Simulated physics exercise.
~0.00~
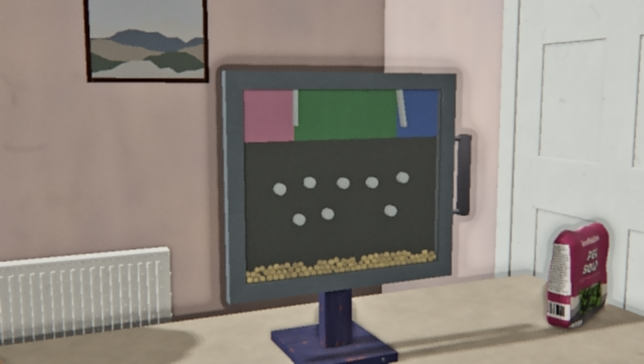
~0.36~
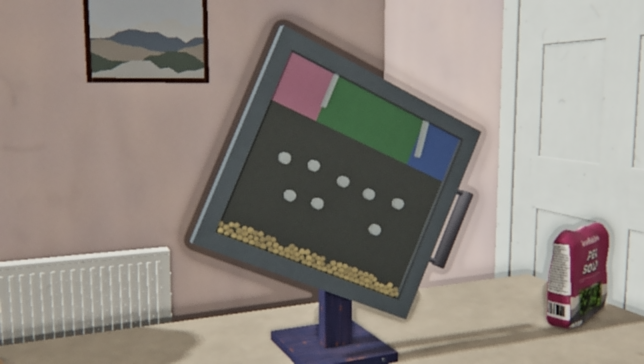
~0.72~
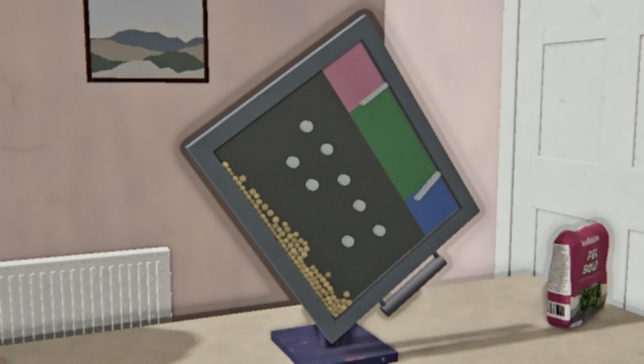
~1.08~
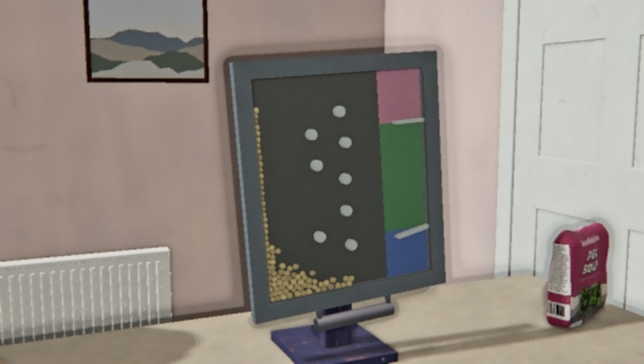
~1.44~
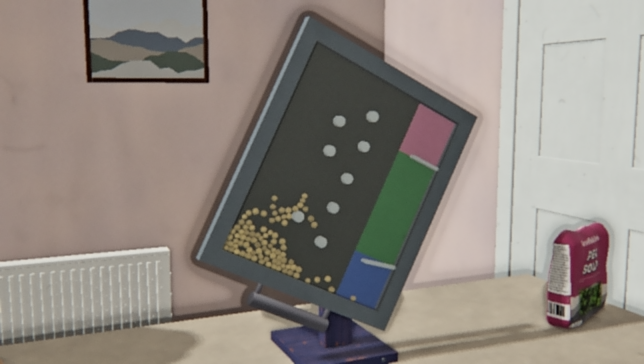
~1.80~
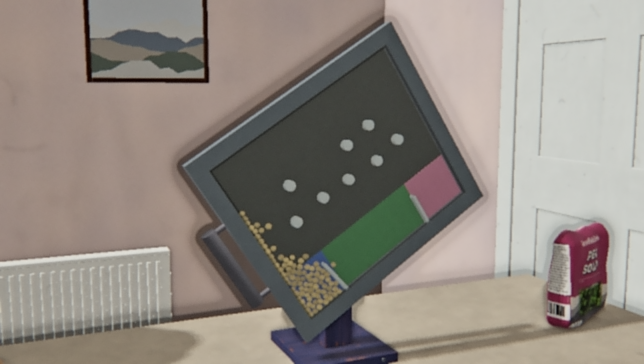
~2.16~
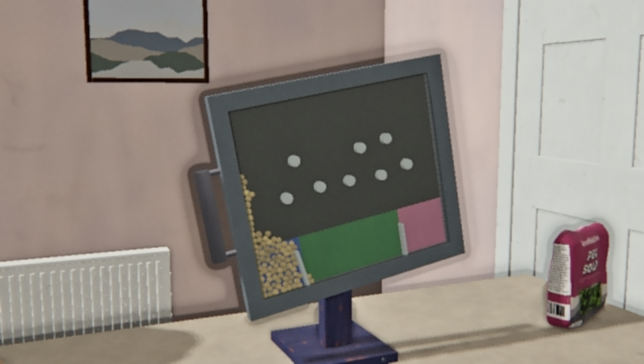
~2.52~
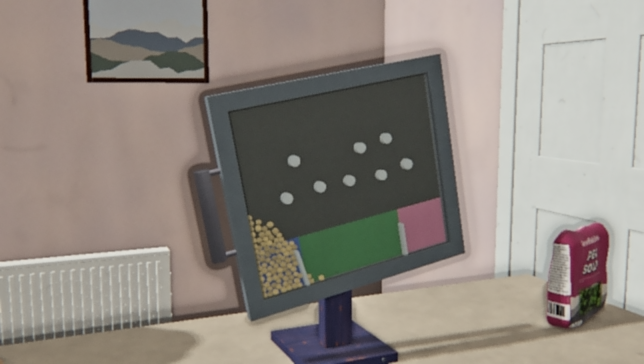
On a tabletop, a flat box turns clockwise until most beans settle around the blue pocket.
